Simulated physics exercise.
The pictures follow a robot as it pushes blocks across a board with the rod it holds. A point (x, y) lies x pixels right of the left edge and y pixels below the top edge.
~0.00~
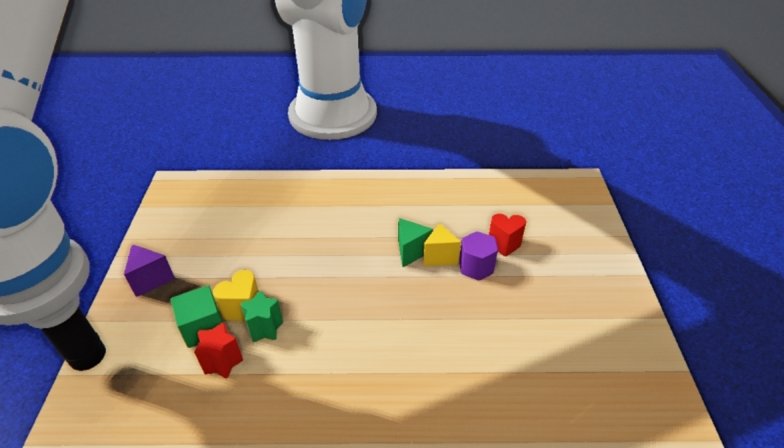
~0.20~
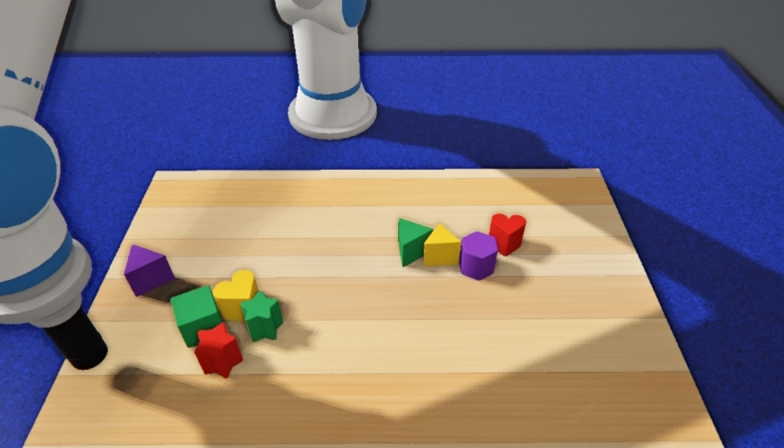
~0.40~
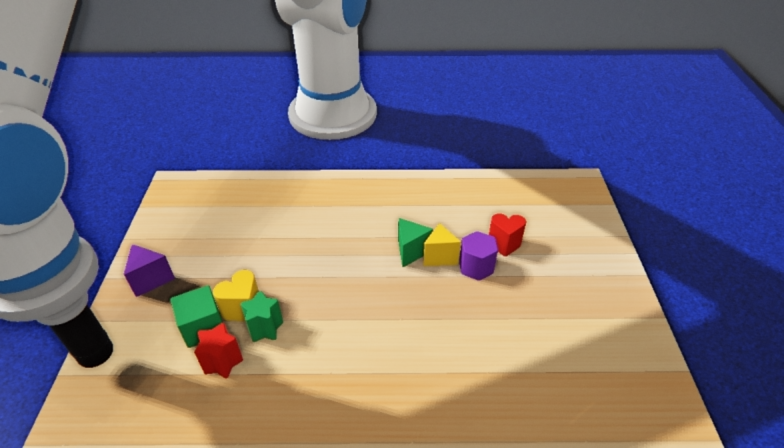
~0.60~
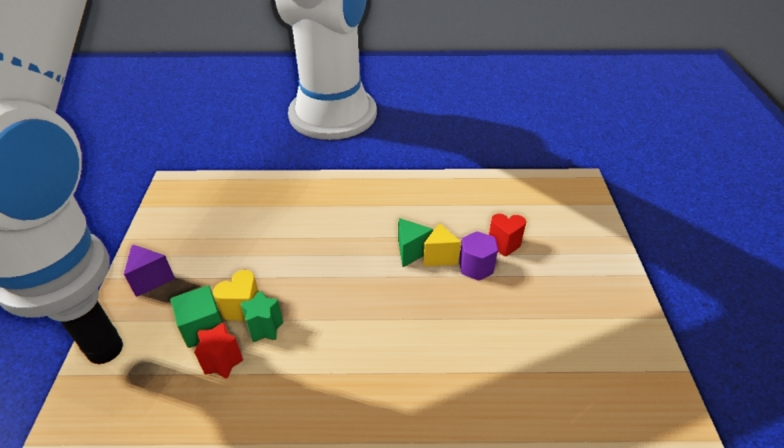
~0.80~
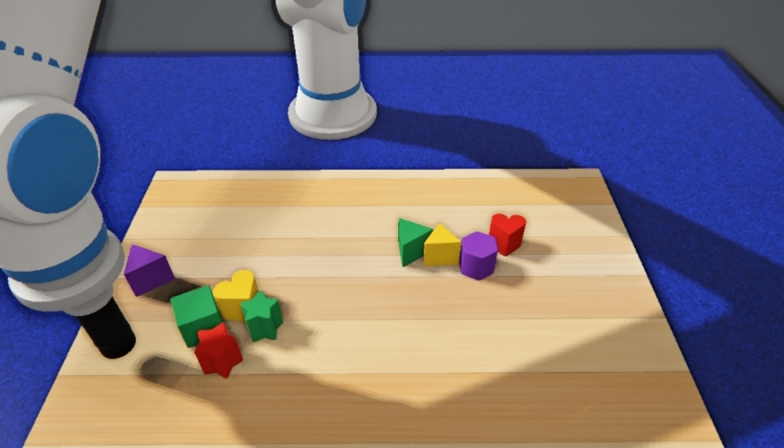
A robot arm at the left paused, then moved its black rod slowly a short way right, toward the green, yellow and red blocks on the wooden board, while all the blocks stayed still.
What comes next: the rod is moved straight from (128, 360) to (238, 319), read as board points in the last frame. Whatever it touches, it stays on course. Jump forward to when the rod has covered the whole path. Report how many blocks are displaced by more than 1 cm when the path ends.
Two blocks, no more.
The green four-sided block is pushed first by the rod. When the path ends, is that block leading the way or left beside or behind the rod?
The rod will still be pushing it.
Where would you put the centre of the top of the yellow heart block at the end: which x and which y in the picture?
It is at (288, 254).
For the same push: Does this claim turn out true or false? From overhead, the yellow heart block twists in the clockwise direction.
Answer: True.
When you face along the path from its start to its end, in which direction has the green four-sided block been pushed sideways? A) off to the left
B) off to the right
My answer is option A.
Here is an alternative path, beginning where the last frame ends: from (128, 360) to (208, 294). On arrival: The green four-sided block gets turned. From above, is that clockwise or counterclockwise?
Seen from above, its turn is clockwise.
On the path given first. One third of the way, rod (159, 331); nothing pushed yet.
Two thirds of the way, rod (197, 317); green four-sided block (223, 286), turned 30° anticlockwise; yellow heart block (261, 271), turned 35° clockwise.
At the end, rod (233, 305); green four-sided block (255, 273), turned 40° anticlockwise; red star-shaped block not moved; yellow heart block (288, 254), turned 20° clockwise; green star-shaped block (263, 306).
